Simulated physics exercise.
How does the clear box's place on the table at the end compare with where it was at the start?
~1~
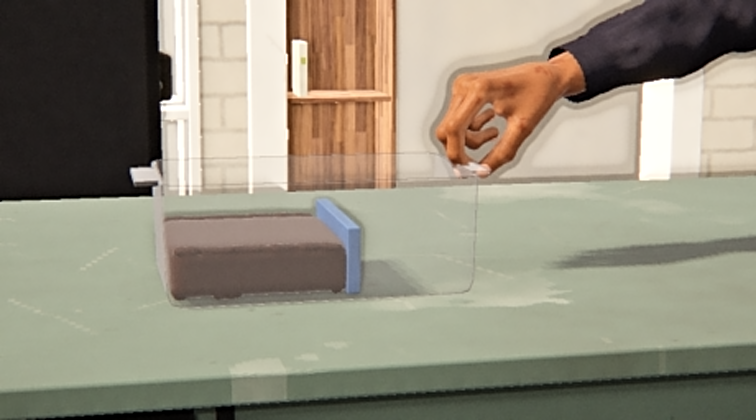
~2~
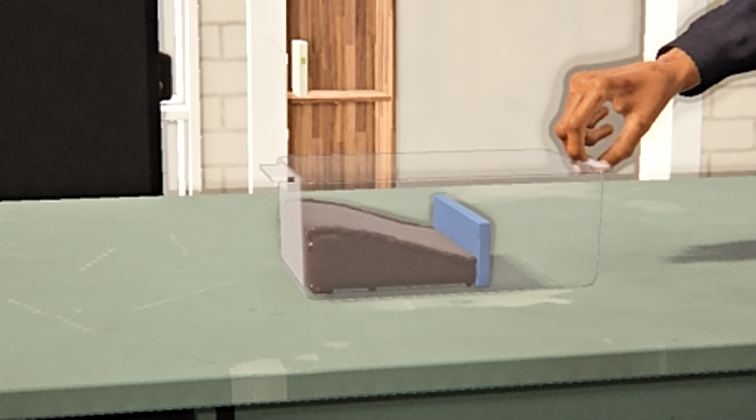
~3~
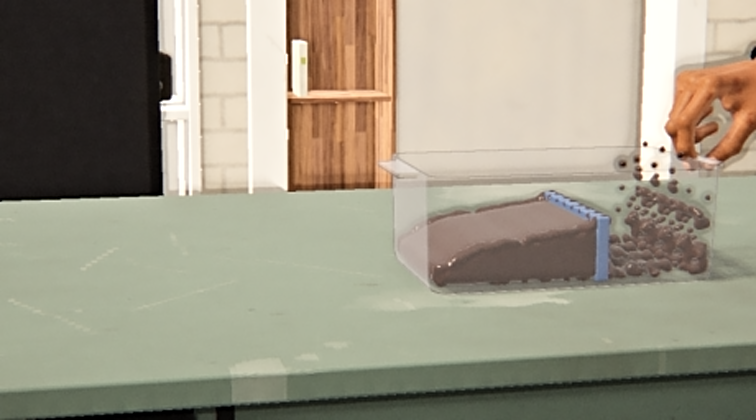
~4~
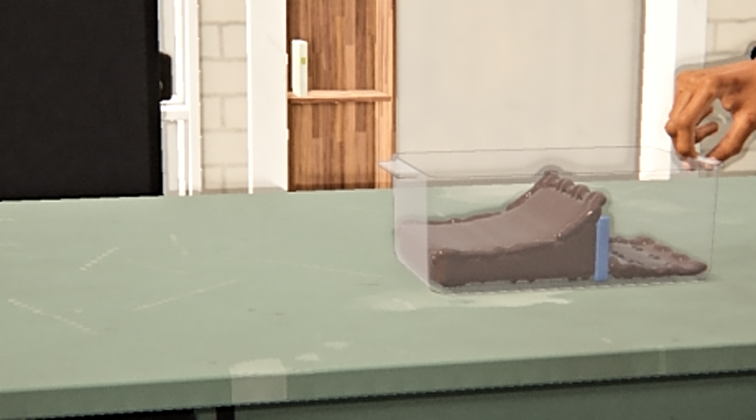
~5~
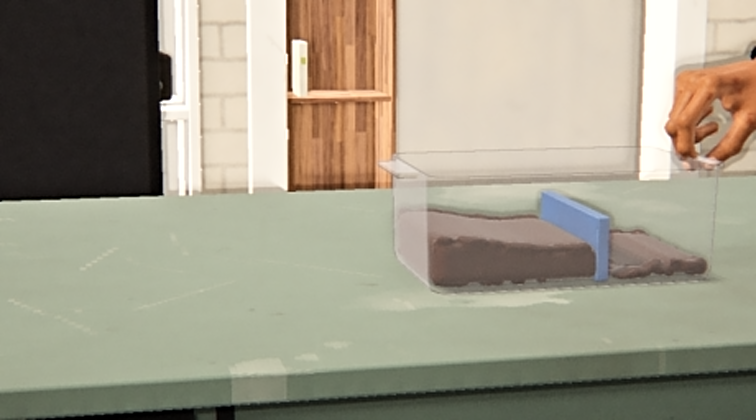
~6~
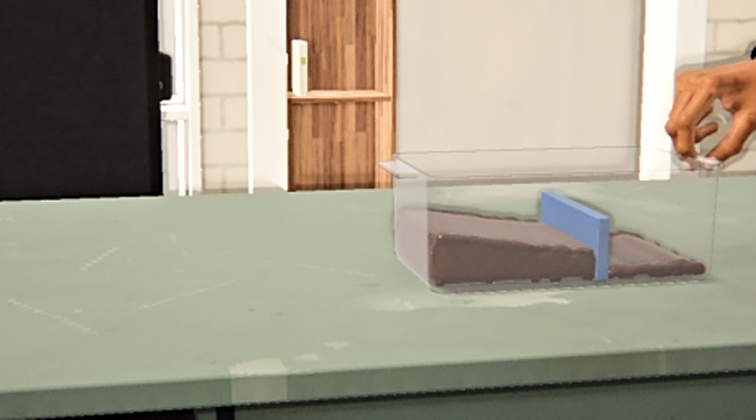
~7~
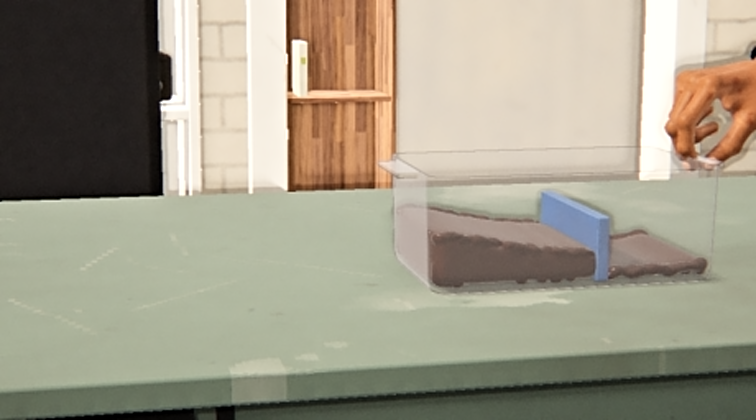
At the start the clear box sits on the left part of the table, and by the end it is well over to the right, near the right edge of the view.
